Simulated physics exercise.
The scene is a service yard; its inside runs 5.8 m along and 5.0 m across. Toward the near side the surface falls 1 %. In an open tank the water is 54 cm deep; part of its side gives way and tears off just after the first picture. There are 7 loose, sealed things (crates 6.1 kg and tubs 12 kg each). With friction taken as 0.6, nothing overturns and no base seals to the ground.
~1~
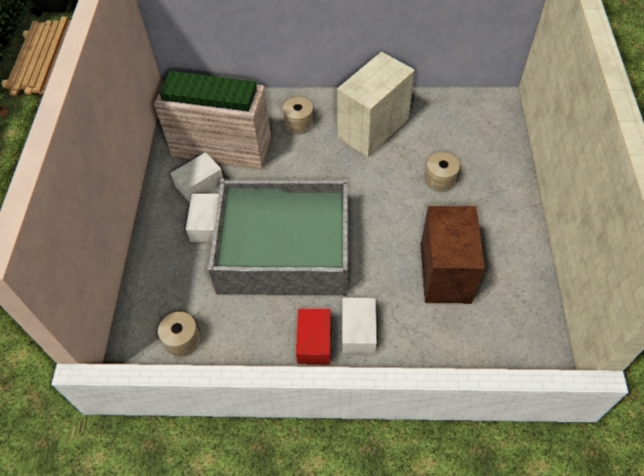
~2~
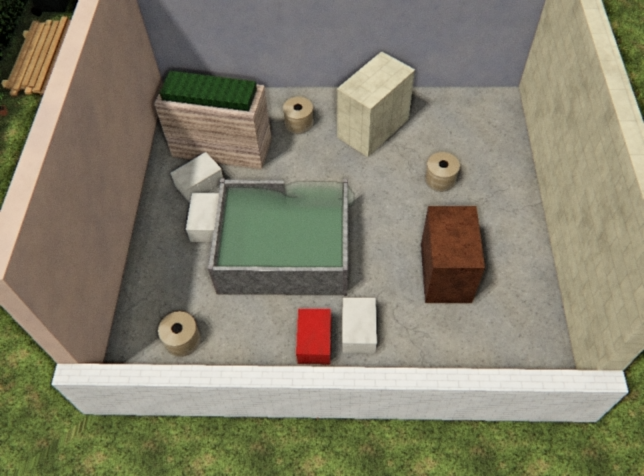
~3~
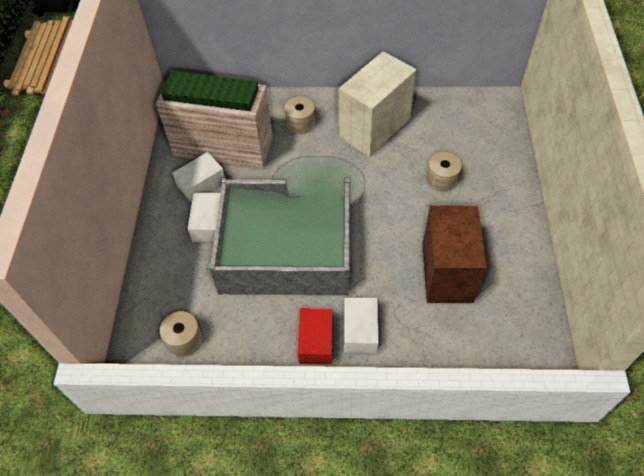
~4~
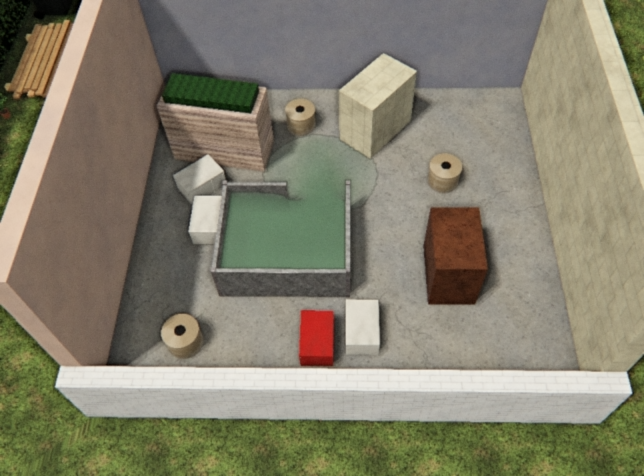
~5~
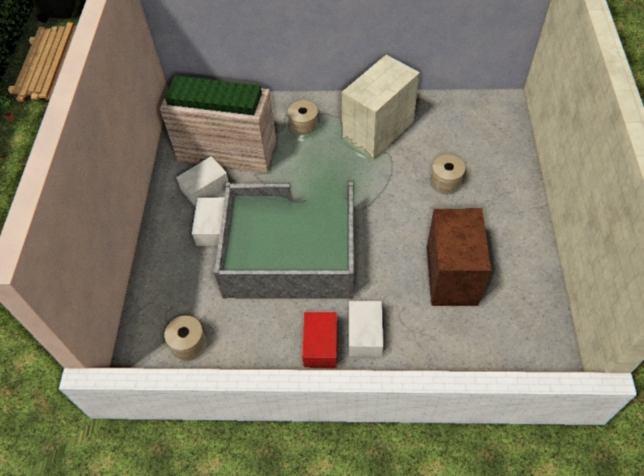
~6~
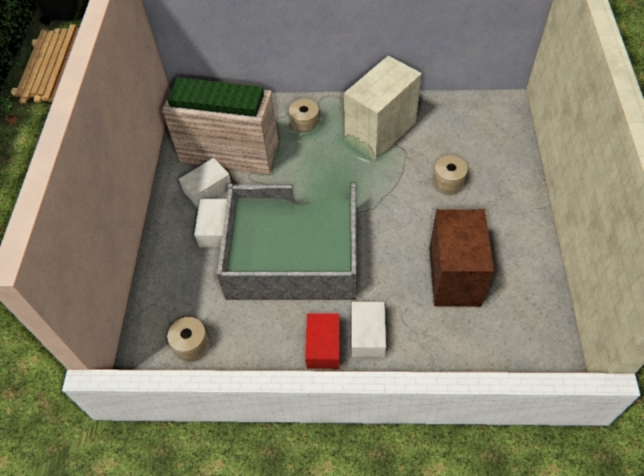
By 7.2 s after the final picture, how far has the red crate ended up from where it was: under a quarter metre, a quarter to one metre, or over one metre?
It'll be roughly where it started.
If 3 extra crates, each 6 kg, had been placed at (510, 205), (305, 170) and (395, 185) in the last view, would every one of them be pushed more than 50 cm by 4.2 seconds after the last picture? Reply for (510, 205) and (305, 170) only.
First not far enough, second far enough.
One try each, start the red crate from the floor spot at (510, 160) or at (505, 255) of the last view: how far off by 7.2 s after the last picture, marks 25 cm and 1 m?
Try one, it is swept a long way; try two, it is swept a long way.
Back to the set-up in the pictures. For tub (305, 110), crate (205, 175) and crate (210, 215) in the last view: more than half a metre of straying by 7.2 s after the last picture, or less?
Beyond, within, within.
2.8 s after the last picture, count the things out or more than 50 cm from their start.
At that moment it comes to 1.
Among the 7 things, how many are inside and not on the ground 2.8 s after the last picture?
At that moment it comes to 1.
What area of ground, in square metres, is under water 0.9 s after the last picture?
Around 9.0 m2 of it.
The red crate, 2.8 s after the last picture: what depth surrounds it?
About 0 cm.
Then, 0.9 s after the last picture the red crate is near (323, 335), 0.0 m from its start, aground; 1 afloat.
Then, 2.8 s after the last picture the red crate is near (323, 335), 0.0 m from its start, aground; 1 afloat.
Then, 4.8 s after the last picture the red crate is near (323, 335), 0.0 m from its start, aground; 0 afloat.
Then, 7.2 s after the last picture the red crate is near (323, 335), 0.0 m from its start, aground; 0 afloat.
